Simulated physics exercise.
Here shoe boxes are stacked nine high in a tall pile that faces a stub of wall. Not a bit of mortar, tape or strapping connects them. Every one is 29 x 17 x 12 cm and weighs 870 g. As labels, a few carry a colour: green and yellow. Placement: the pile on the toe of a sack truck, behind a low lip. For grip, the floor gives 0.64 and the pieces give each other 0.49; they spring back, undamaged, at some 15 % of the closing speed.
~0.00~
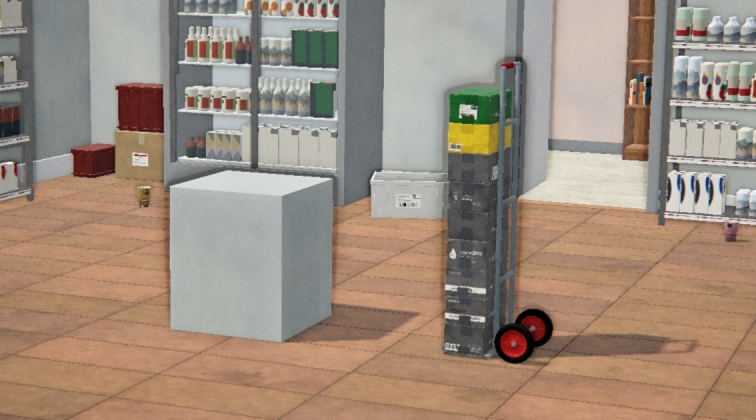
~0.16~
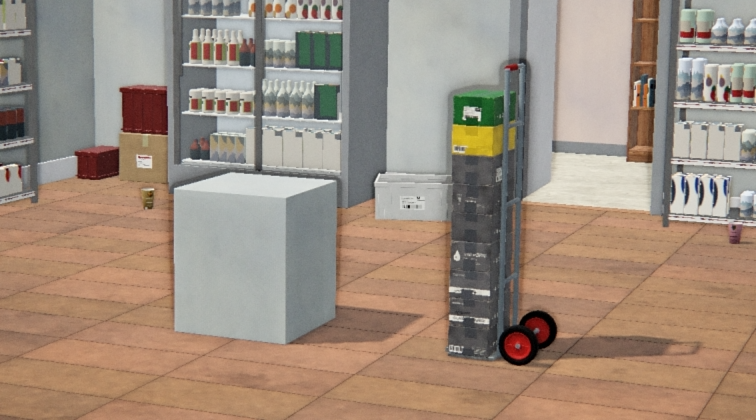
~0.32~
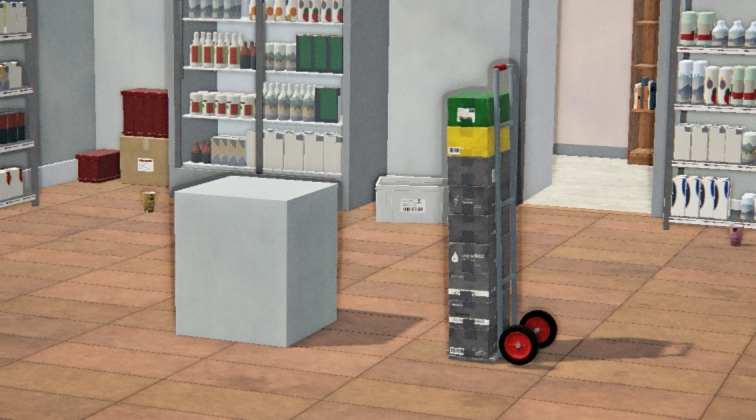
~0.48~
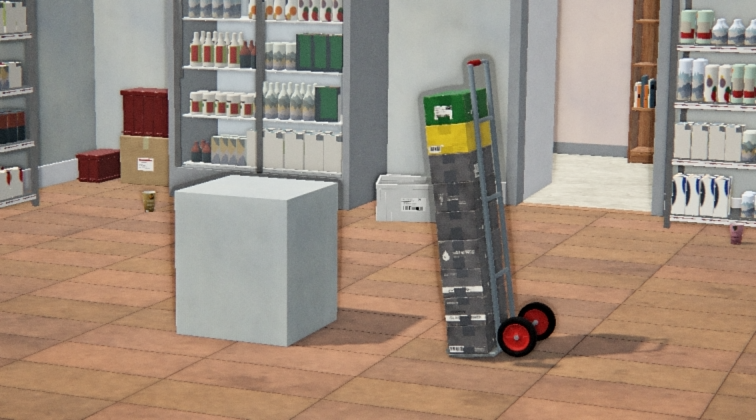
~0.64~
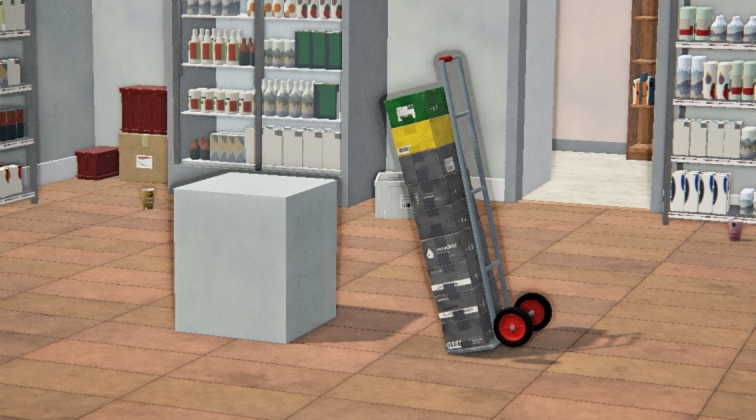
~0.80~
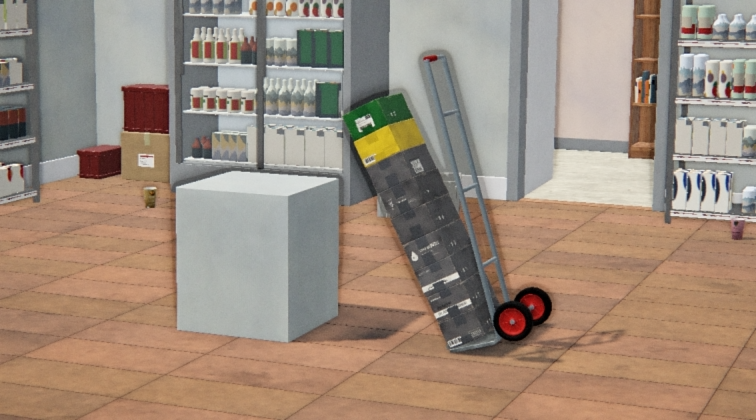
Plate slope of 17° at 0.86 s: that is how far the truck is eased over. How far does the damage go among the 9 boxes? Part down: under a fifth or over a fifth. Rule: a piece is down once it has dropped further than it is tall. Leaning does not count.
Honestly, the drop goes beyond a fifth.
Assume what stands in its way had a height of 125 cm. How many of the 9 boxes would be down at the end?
4.
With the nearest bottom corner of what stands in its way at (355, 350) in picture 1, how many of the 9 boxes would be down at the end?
I reckon the answer is 2.
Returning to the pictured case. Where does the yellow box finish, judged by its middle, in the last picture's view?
It settles close to (416, 291) in the last view.
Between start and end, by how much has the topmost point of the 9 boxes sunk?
It sits roughly 32 centimetres lower.
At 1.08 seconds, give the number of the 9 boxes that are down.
I make it 6 by that time.
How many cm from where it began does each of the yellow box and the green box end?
Distances: Yellow 70, green 115 (cm).
Around 0.90 s, 2 of the 9 boxes down; yellow box tipped 38°, 13 cm lower; green box tipped 38°, 15 cm lower.
Around 1.08 s, 6 of the 9 boxes down; green box on its side; yellow box tipped 58°, 18 cm lower.
Around 2.12 s, 7 of the 9 boxes down; green box upside down; yellow box on its side.
Finally (2.9 s), 7 of the 9 boxes down; green box upside down; yellow box upside down. That is 78 per cent. Seen by the last camera, middles, green box near (240, 168), yellow box near (417, 291).
